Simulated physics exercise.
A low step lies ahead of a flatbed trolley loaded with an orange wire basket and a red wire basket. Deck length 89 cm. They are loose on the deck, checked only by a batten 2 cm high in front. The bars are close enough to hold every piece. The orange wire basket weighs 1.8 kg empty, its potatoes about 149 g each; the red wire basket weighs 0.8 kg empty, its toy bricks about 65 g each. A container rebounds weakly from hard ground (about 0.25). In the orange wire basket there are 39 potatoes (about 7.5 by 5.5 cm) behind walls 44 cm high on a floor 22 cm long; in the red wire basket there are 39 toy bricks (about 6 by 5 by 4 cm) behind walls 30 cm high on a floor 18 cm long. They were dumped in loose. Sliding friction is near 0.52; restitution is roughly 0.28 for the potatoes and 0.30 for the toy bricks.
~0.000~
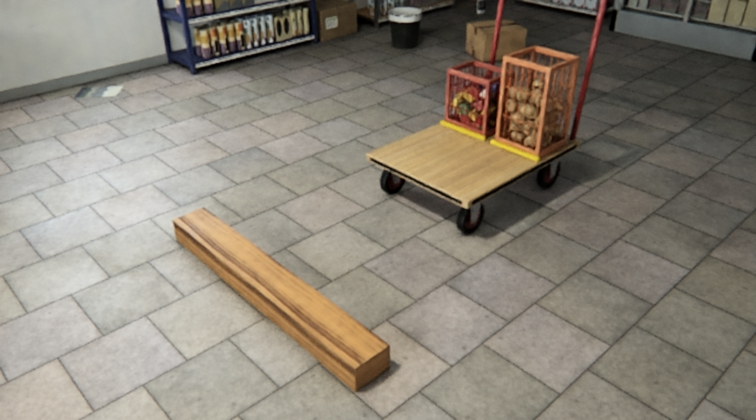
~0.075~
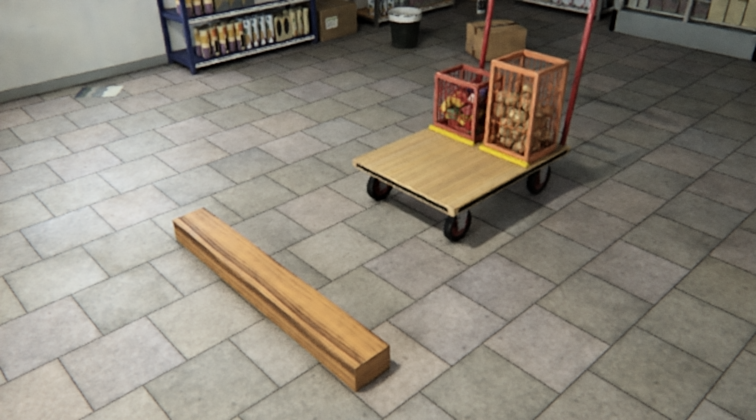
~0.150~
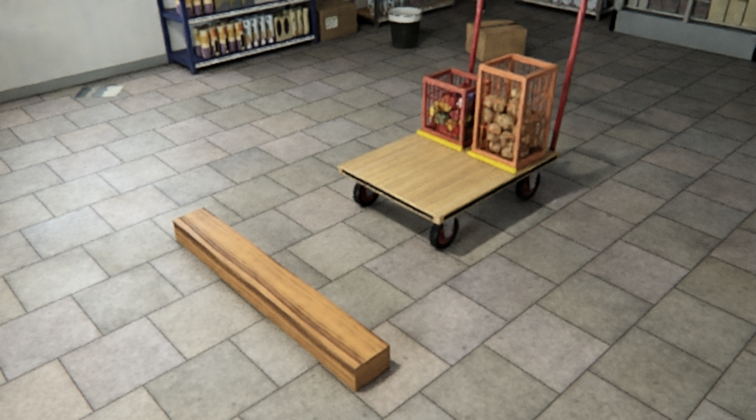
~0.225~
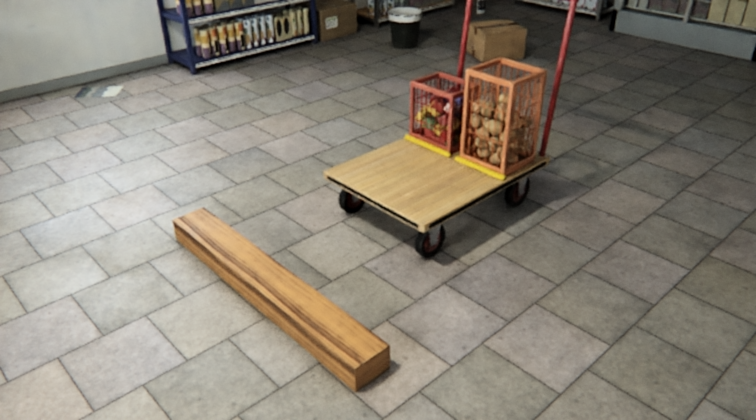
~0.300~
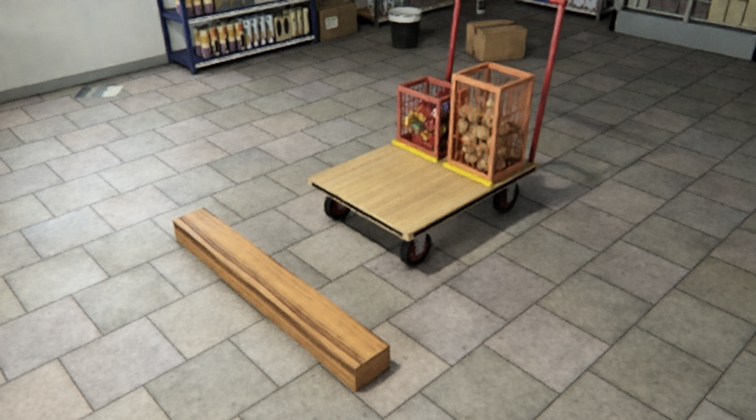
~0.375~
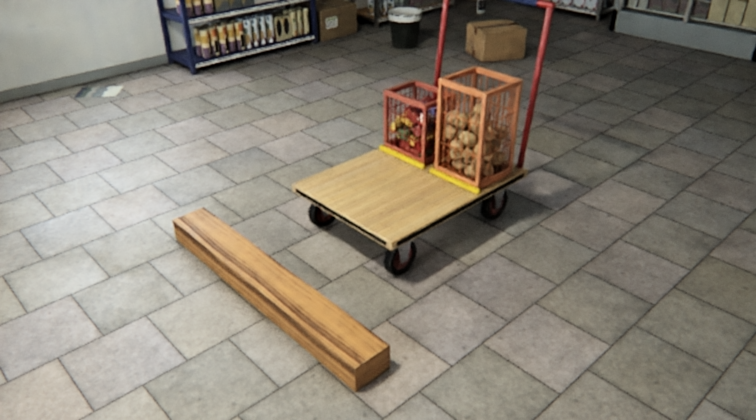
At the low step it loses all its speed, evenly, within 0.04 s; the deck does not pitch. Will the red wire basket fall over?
In the end the red wire basket remains standing.
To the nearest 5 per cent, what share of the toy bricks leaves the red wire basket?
About 0 per cent.
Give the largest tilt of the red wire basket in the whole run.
At most some 10°.
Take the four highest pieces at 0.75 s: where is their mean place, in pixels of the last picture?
Around (407, 142).
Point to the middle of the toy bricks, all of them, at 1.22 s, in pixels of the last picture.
Around (371, 148).
After 0.63 s, the stop begins.
After 0.75 s, the orange wire basket leans 12° with 0 of 39 out and the red wire basket leans 11° with 0 of 39 out.
After 0.93 s, the orange wire basket leans 9° with 0 of 39 out and the red wire basket is upright with 0 of 39 out.
Outcome (at 1.22 s), the orange wire basket is upright with 0 of 39 out and the red wire basket is upright with 0 of 39 out. Greatest lean of the red wire basket, 12°.
